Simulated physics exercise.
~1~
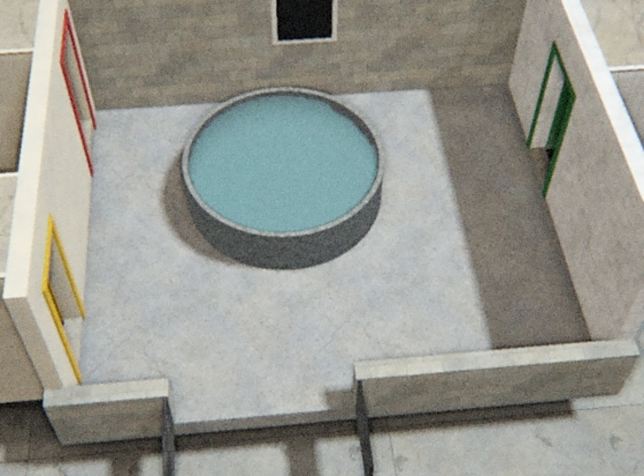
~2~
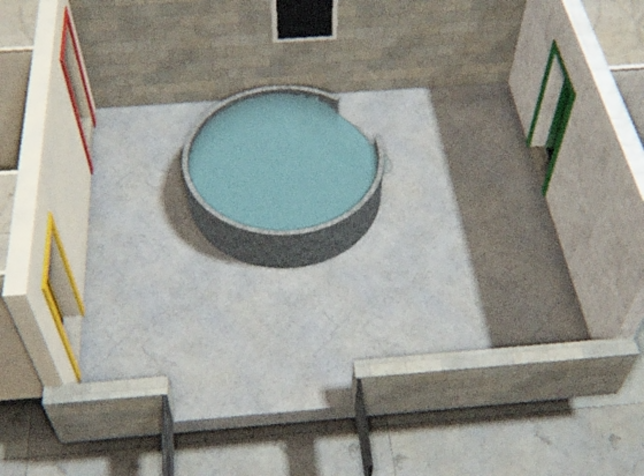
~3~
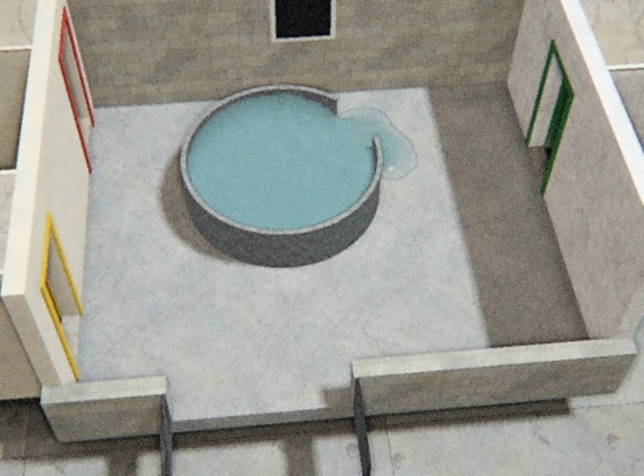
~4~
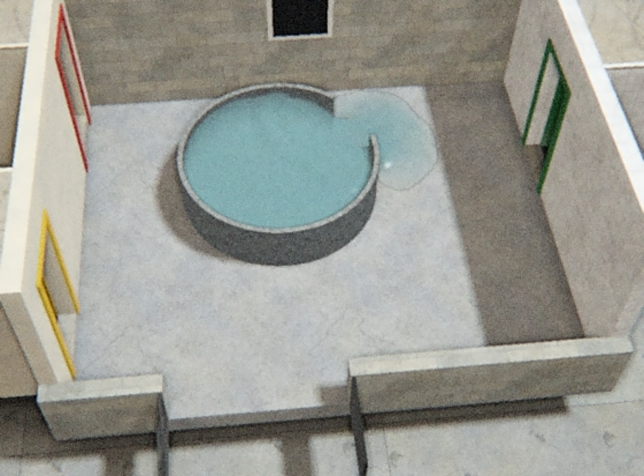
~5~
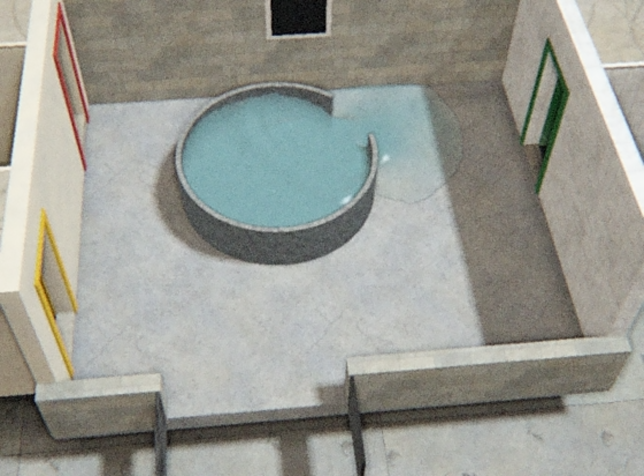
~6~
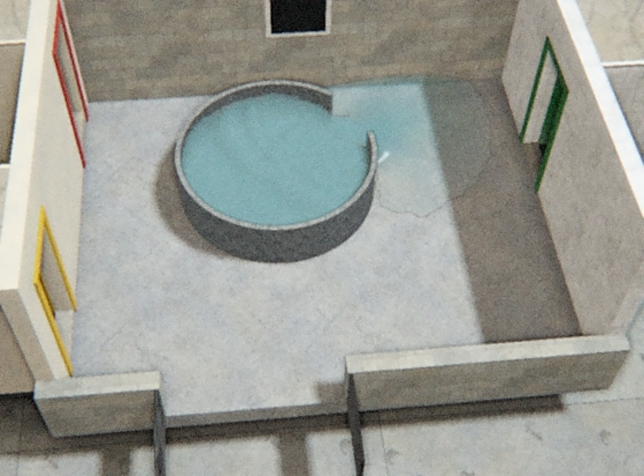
We see a round tank of blue-green water in a walled bay from above; a gap opens in its upper right side, and water pours out, spreading rightward across the pale floor onto the darker strip near the green-framed doorway.
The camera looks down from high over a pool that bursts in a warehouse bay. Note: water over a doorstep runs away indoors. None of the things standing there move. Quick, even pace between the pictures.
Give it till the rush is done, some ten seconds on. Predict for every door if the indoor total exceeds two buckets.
At the end, most likely the red door will not exceed two buckets, most likely the yellow door will exceed two buckets, most likely the green door will exceed two buckets.
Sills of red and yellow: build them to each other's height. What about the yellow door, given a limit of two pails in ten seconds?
Yellow: Stays within bounds.
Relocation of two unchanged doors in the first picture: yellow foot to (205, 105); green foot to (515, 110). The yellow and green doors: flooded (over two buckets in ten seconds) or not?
Result - yellow door does not reach it, green door crosses the line.
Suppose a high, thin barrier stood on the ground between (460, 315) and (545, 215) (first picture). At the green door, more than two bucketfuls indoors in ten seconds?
Green door: Tops the limit.
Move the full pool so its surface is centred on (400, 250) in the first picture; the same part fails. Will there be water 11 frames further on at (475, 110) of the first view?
At that place: Under water.
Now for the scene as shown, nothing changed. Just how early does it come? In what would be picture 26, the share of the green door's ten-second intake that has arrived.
Some 35 per cent.
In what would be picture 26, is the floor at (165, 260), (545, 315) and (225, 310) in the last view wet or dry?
First spot not wet, second inundated, third not wet.
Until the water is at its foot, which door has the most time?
From what the pictures show, it's the yellow door.
A moment on, water covers 20 % of the floor; the red door not reached, the yellow door not reached, the green door under two buckets in.
Next, water covers 25 % of the floor; the red door not reached, the yellow door not reached, the green door over two buckets in.
Then, water covers 45 % of the floor; the red door not reached, the yellow door not reached, the green door far over two buckets in.
Later, water covers 80 % of the floor; the red door wet at the sill, nothing in, the yellow door not reached, the green door far over two buckets in.
In the end, water covers 100 % of the floor; the red door wet at the sill, nothing in, the yellow door over two buckets in, the green door far over two buckets in.
